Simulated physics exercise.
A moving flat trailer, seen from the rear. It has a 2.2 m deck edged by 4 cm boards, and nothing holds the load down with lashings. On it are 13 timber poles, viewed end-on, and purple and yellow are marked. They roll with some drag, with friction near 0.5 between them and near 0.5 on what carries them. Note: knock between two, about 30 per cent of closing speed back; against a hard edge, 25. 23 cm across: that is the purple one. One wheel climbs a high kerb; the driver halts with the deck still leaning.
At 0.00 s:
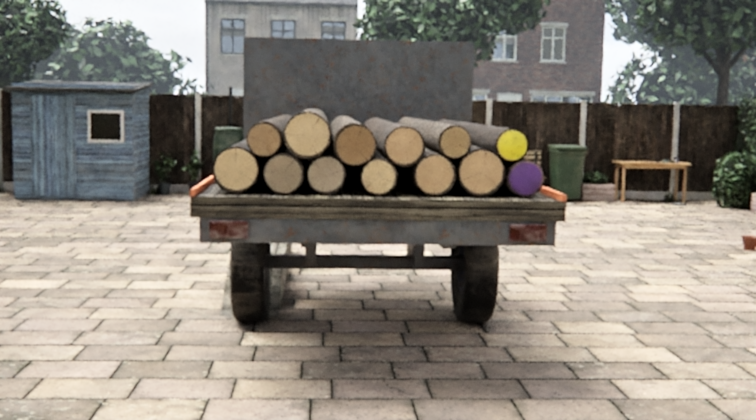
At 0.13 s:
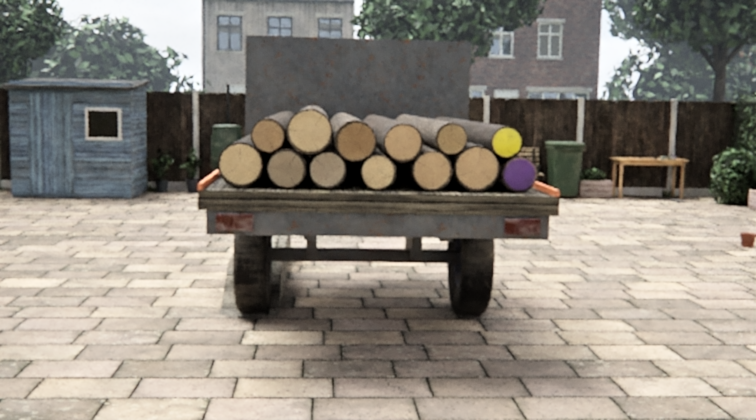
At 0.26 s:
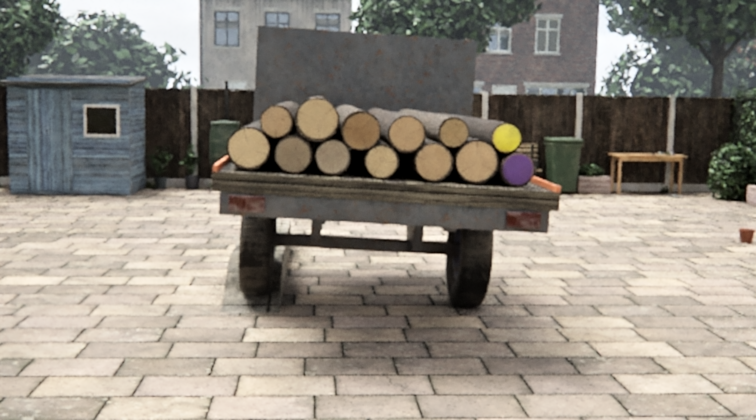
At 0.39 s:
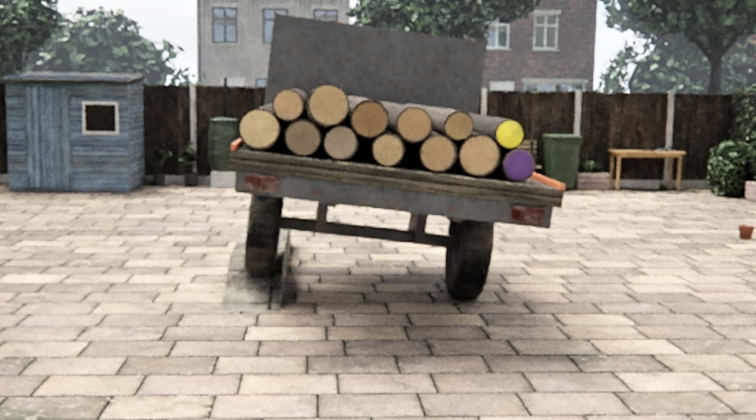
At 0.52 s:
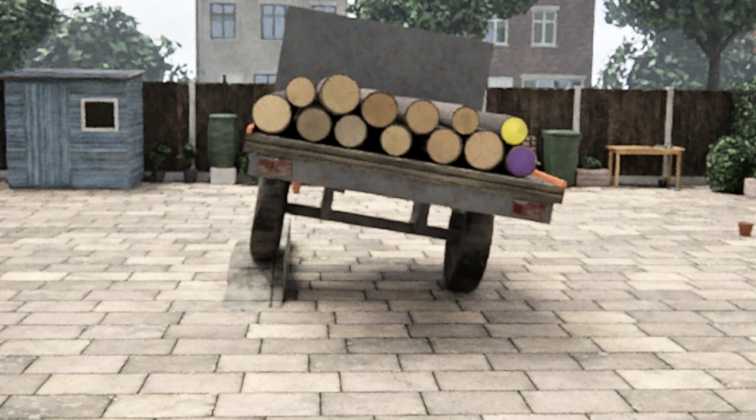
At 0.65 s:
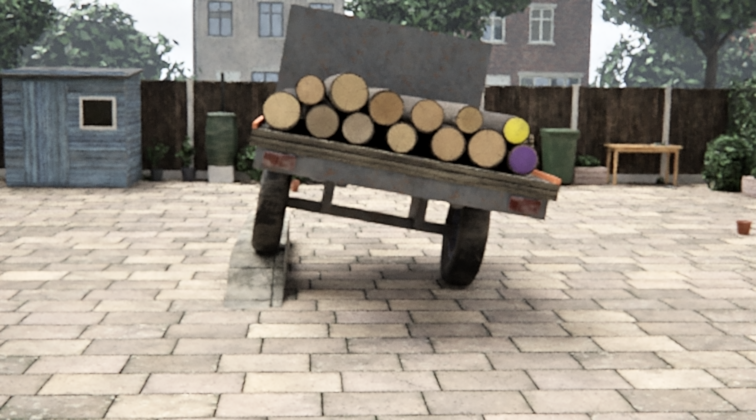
A flat trailer stacked with timber poles, one end yellow and one purple, moves away across a paved yard, its deck level at first. Its left wheel climbs a raised block and the deck leans steadily down to the right, the poles staying stacked between the edge boards as it tilts.
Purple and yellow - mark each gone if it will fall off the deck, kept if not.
Purple: Gone, yellow: Gone.
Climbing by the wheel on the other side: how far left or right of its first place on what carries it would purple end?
Leftwards by roughly 55 cm.
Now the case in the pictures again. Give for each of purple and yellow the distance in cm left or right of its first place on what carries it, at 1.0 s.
Purple 10 cm right, yellow 10 cm right.
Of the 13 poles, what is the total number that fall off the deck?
The answer is 7.
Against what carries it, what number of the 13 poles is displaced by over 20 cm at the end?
In total, 13.
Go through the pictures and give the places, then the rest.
Purple (526, 179), yellow (513, 145); 7 of the 13 make up the bottom layer, in the first frame.
Purple (520, 175), yellow (508, 143); the deck is level, in the second frame.
Purple (518, 170), yellow (507, 138); the deck slopes 3° down to the right, in the third frame.
Purple (520, 165), yellow (511, 135); the deck slopes 6° down to the right, in the fourth frame.
Purple (522, 162), yellow (515, 131); the deck slopes 9° down to the right, in the fifth frame.
Purple (524, 160), yellow (517, 131); the deck slopes 10° down to the right, in the sixth frame.
By 1.0 s, purple is on the deck, 10 cm from the right edge, rolling right; yellow is up on others, 20 cm from the right edge, rolling right; 0 of 13 are off.
By 1.2 s, purple is on the deck, 5 cm from the right edge, rolling right; yellow is up on others, 10 cm from the right edge, rolling right; 0 of 13 are off.
By 1.5 s, purple is dropping off the right side; yellow is dropping off the right side; 2 of 13 are off.
Finally (4.5 s), purple is down on the right; yellow is down on the right; 7 of 13 are off.
